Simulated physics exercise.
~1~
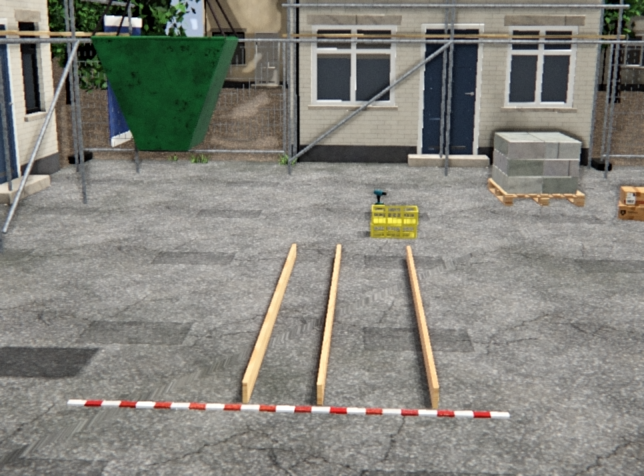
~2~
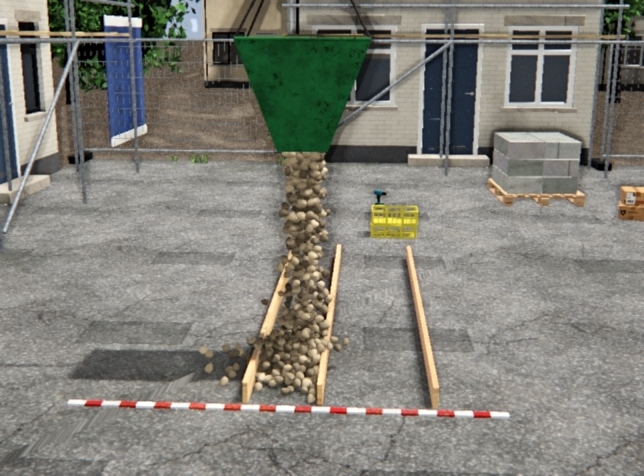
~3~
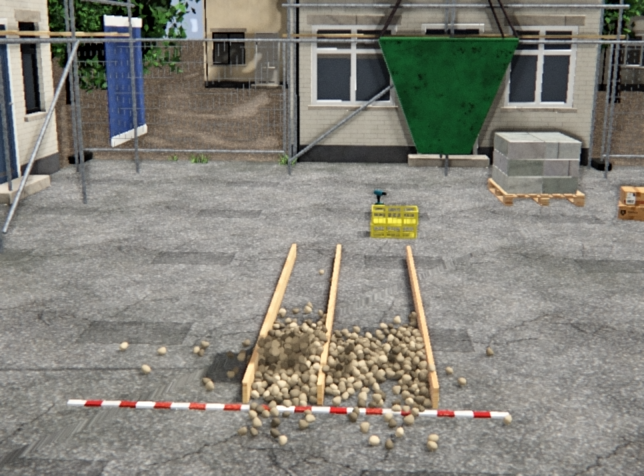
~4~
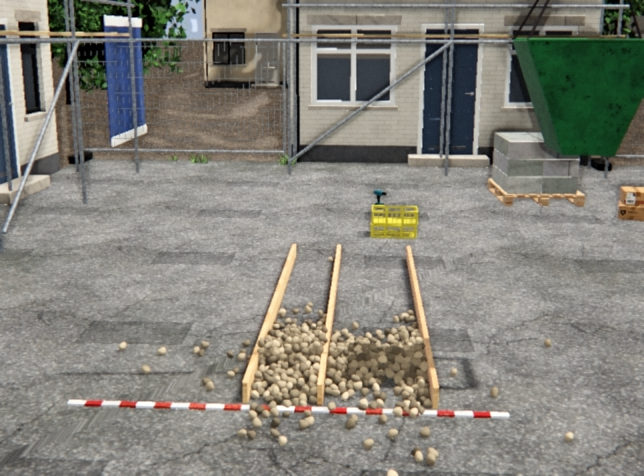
In this clip, a green skip moves right above a paved yard, dropping a stream of round tan stones among three wooden planks behind a red-and-white striped staff. The stones end heaped across both bays, with a few scattered outside, as the empty skip continues right.
